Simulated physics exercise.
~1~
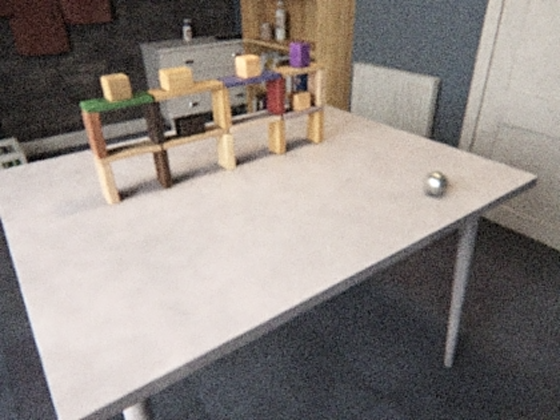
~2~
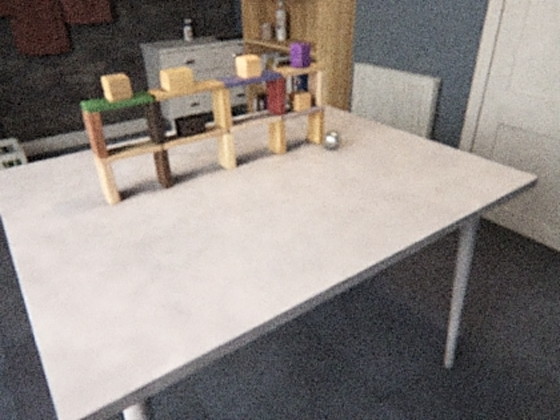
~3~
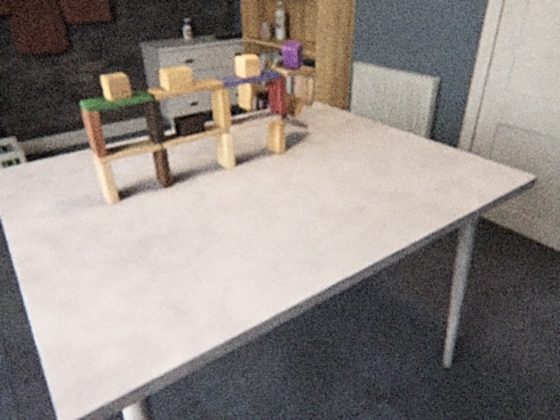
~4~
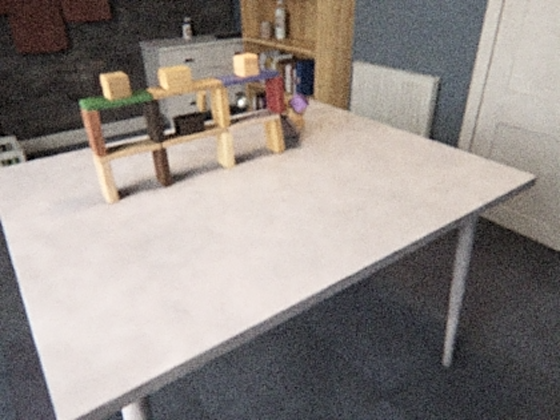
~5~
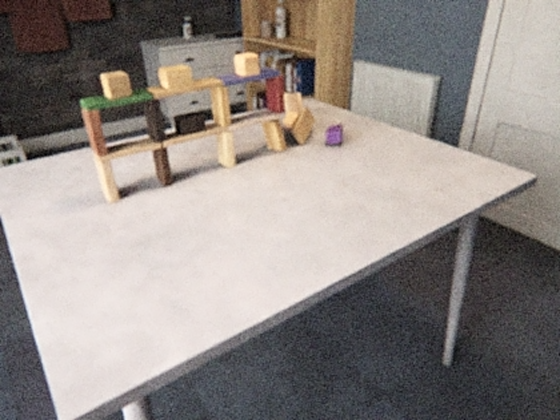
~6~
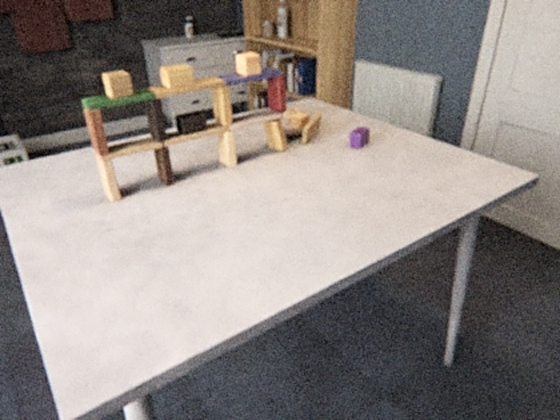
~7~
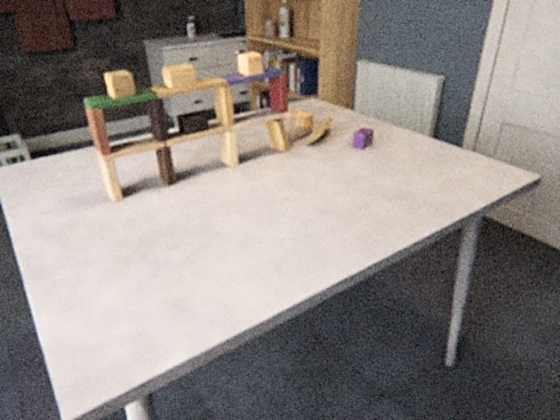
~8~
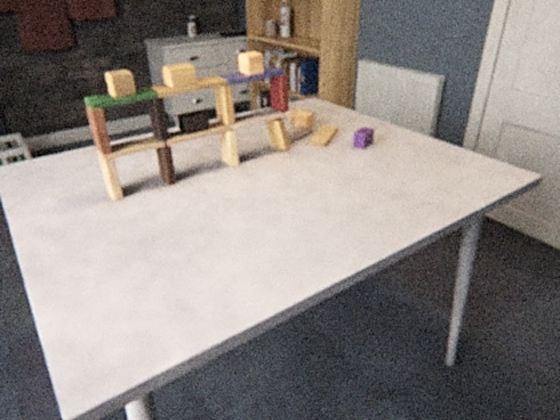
A steel ball rolls leftward across a pale table in a furnished room, seen from above by a slightly swaying camera. It heads for a two-storey structure of wooden posts and planks, with green and blue planks on top, light blocks above them and a purple block at the right end. The ball reaches the right end and its bottom post is knocked away. The right-hand section collapses, and the purple block drops and tumbles rightward onto the table. Loose wooden pieces settle beside it, while the rest stands, the blue plank still up.
